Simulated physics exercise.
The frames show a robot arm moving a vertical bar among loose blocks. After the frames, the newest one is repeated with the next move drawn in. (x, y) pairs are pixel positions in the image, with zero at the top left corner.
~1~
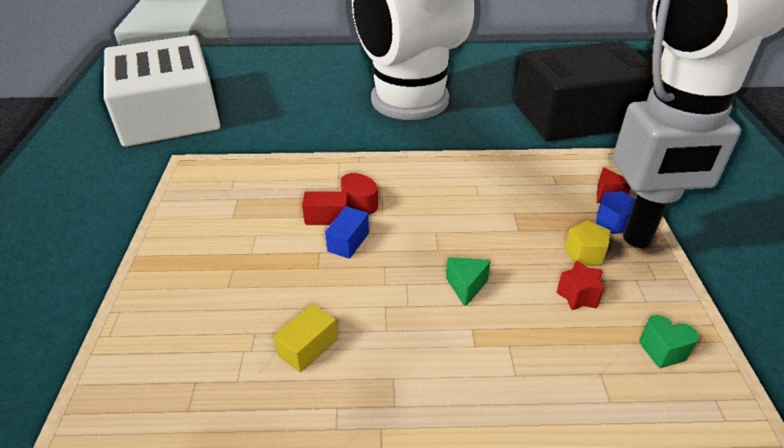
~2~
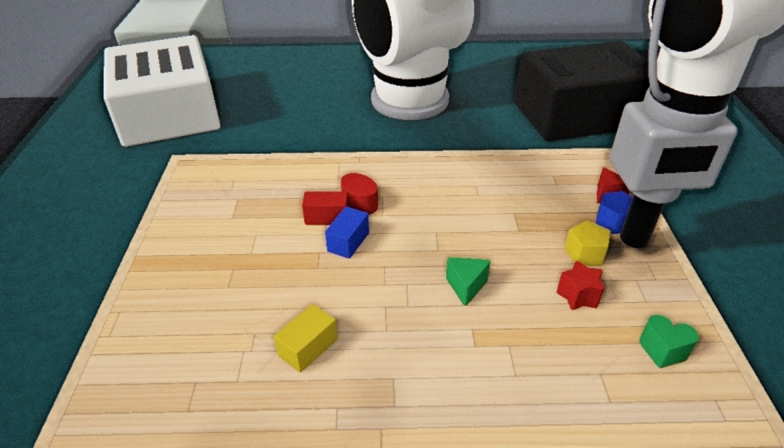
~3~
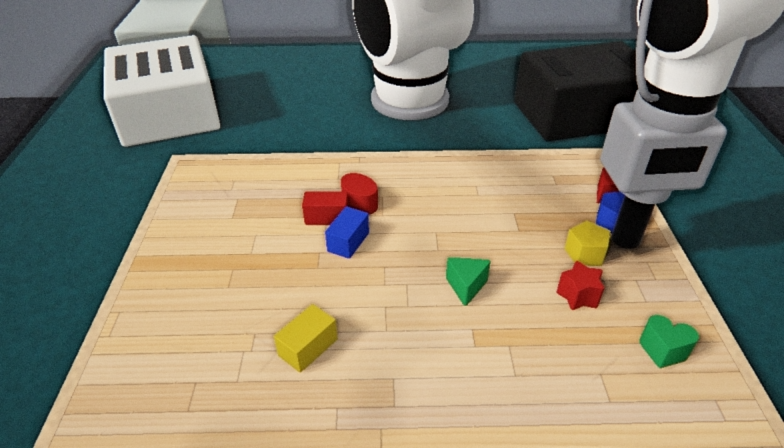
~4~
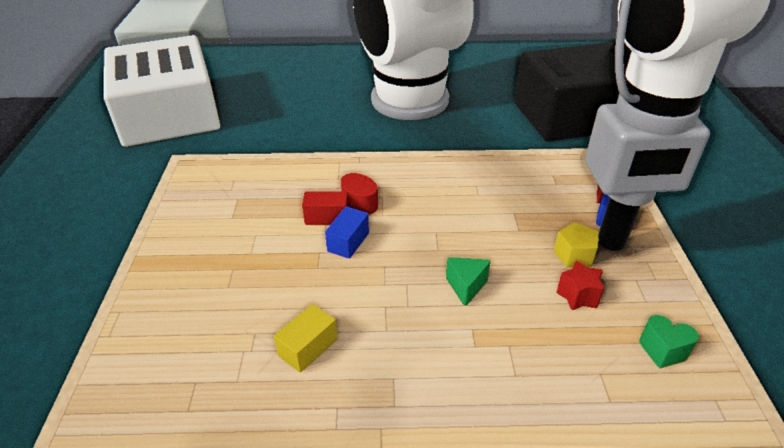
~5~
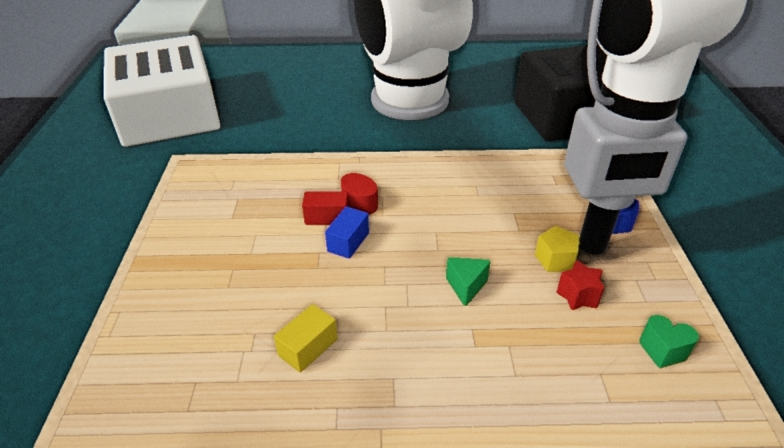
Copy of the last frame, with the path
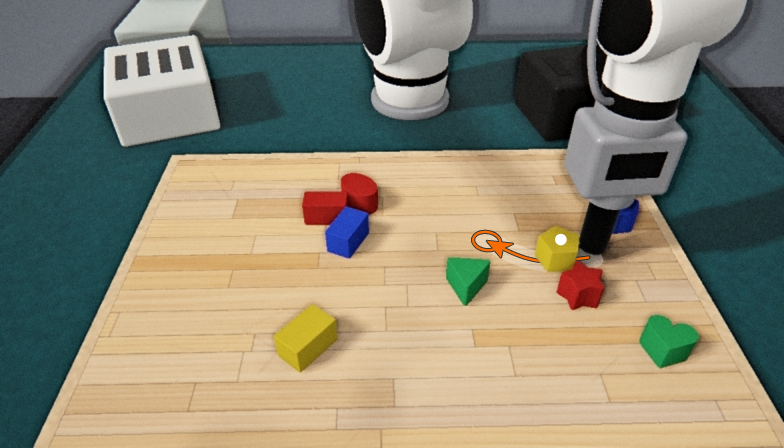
The video shows a robot arm holding a black vertical bar above a wooden board of colored blocks; the bar moves slightly left, then pushes the yellow five-sided block a short distance left, while the green three-sided block stays still.
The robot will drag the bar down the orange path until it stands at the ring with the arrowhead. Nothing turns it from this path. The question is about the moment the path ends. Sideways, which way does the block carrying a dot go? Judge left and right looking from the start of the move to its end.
The answer is left: Facing from the path's start to its end, that's where the block carrying a dot shifts.
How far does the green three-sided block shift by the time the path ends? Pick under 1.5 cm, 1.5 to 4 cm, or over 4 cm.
If I had to pick, the green three-sided block travels less than 1.5 cm here.
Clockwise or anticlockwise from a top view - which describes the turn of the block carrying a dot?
From above, it turns counterclockwise.
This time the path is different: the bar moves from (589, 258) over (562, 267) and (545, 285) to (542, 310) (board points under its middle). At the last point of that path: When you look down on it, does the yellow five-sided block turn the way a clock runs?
Going by the path, yes.
Drawn move, from (589, 258) by way of (554, 262) and (518, 255) to (487, 241); the dot is on the yellow five-sided block.
What follows on the original path. One third of the way, bar at (557, 250); yellow five-sided block at (527, 246), turned 10° anticlockwise.
Two thirds of the way, bar at (520, 243); yellow five-sided block at (498, 249), turned 55° anticlockwise.
At the end, bar at (488, 229); green three-sided block still; yellow five-sided block at (491, 247), turned 80° anticlockwise; red star-shaped block still.
